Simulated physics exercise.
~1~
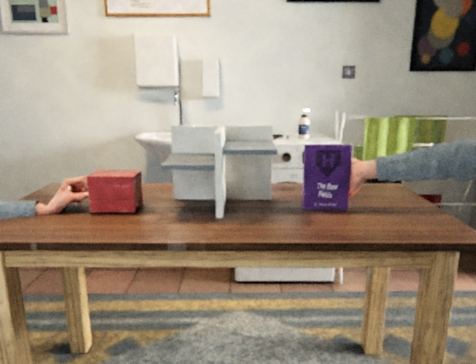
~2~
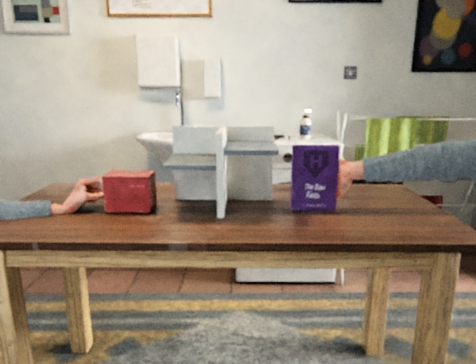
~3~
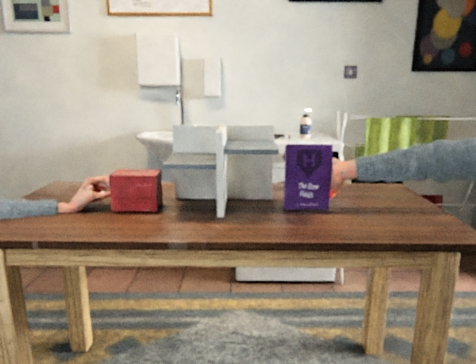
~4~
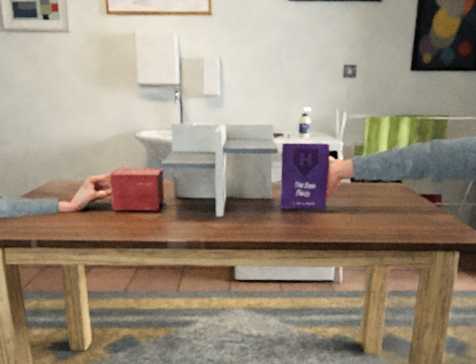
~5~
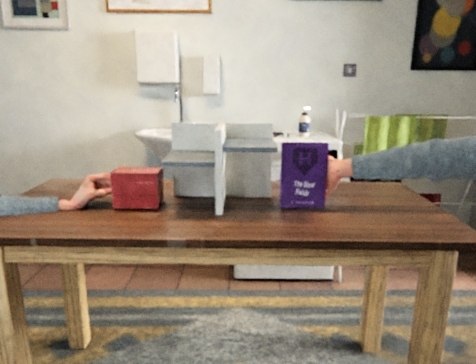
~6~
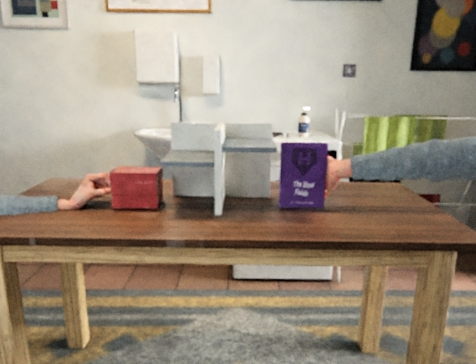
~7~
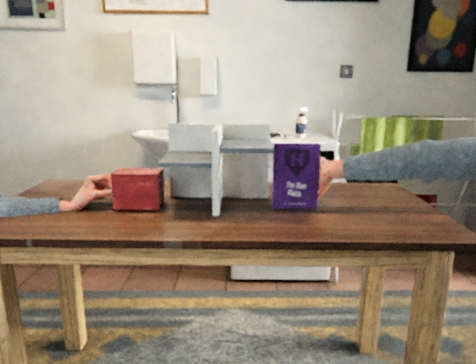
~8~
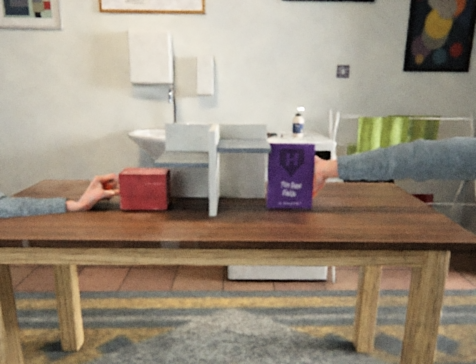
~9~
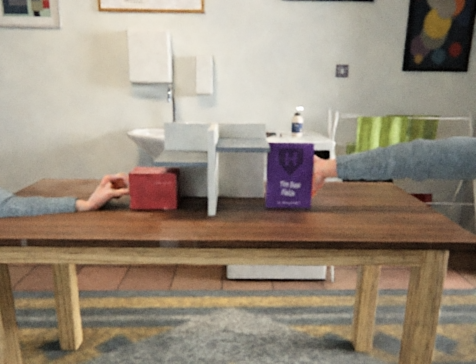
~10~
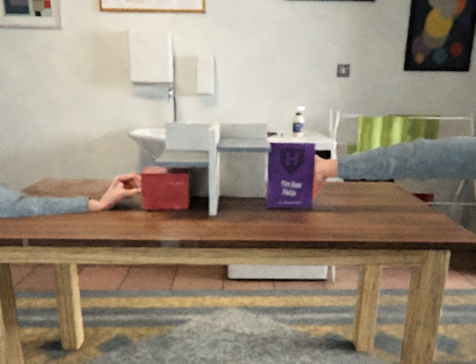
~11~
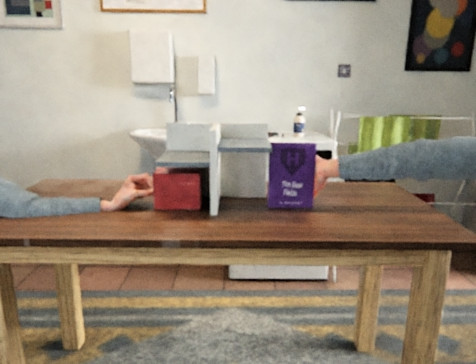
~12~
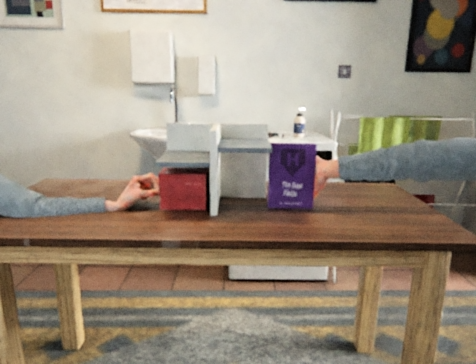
Two hands pushed a red box and an upright purple book toward a small grey rack on a wooden table; the book stopped at the right shelf's edge, while the box paused, then slid in under the left shelf.
